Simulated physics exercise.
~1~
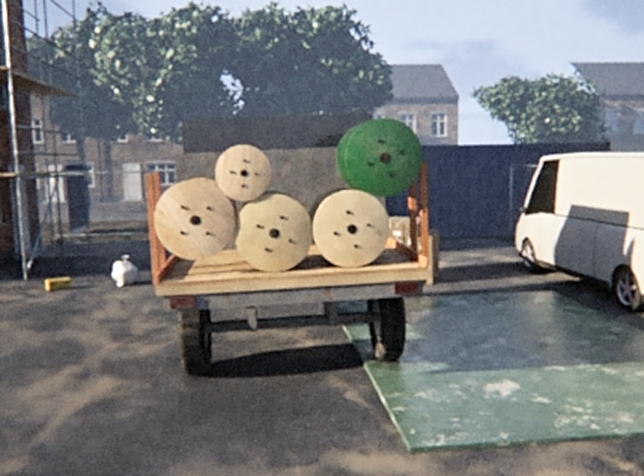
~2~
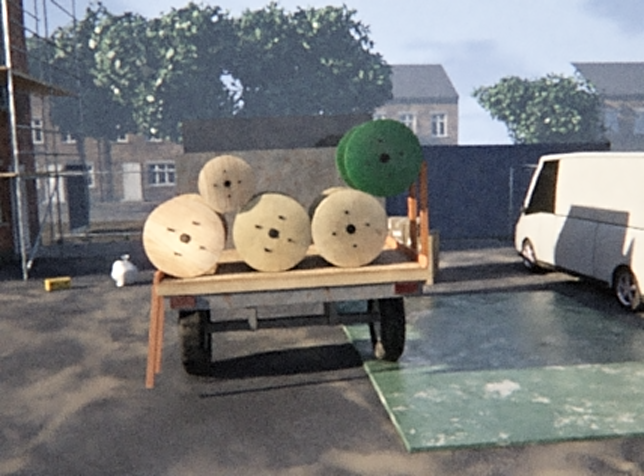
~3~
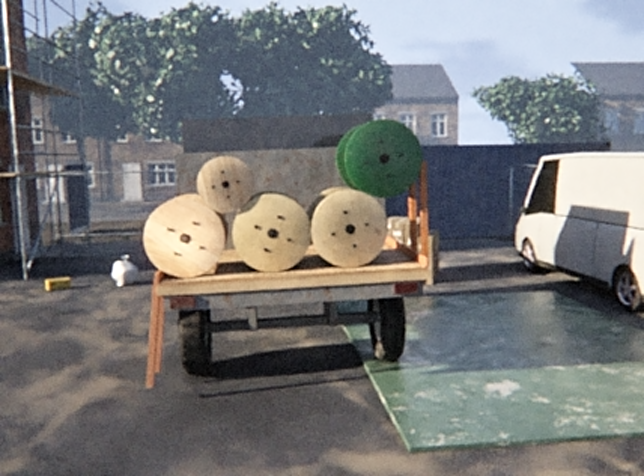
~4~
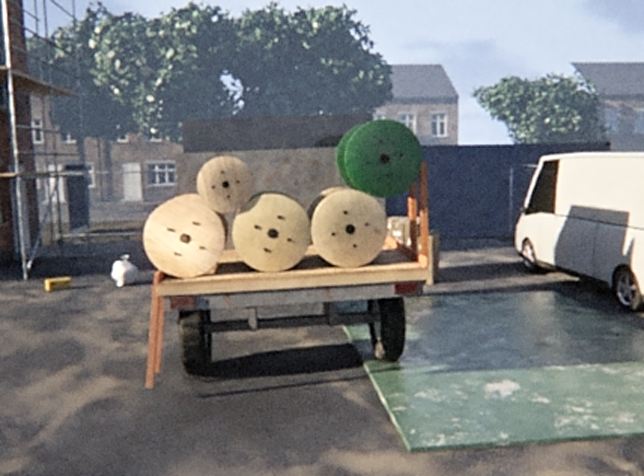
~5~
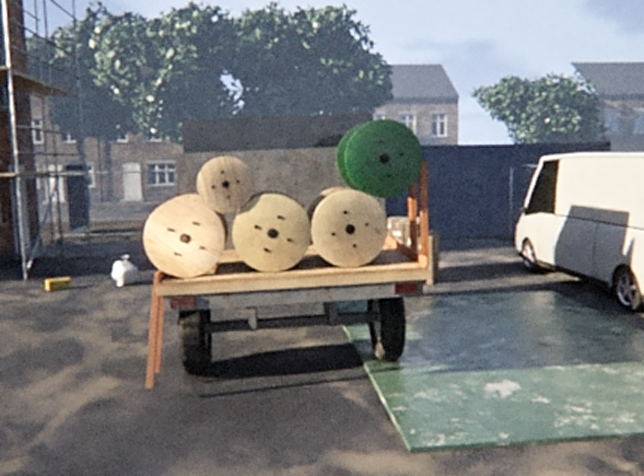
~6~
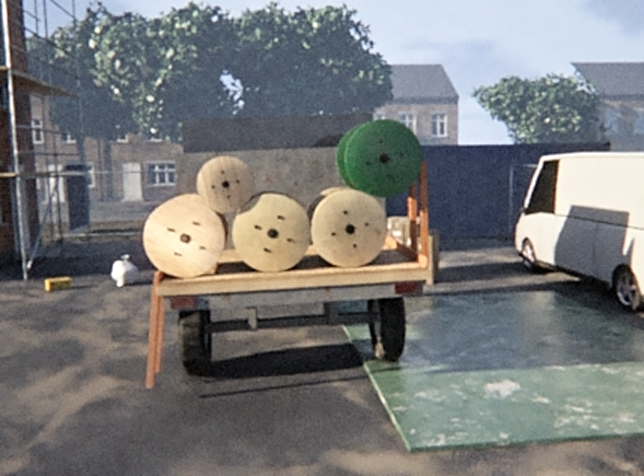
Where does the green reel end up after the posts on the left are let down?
It is still aboard the lorry, resting up on the other reels near the right side.
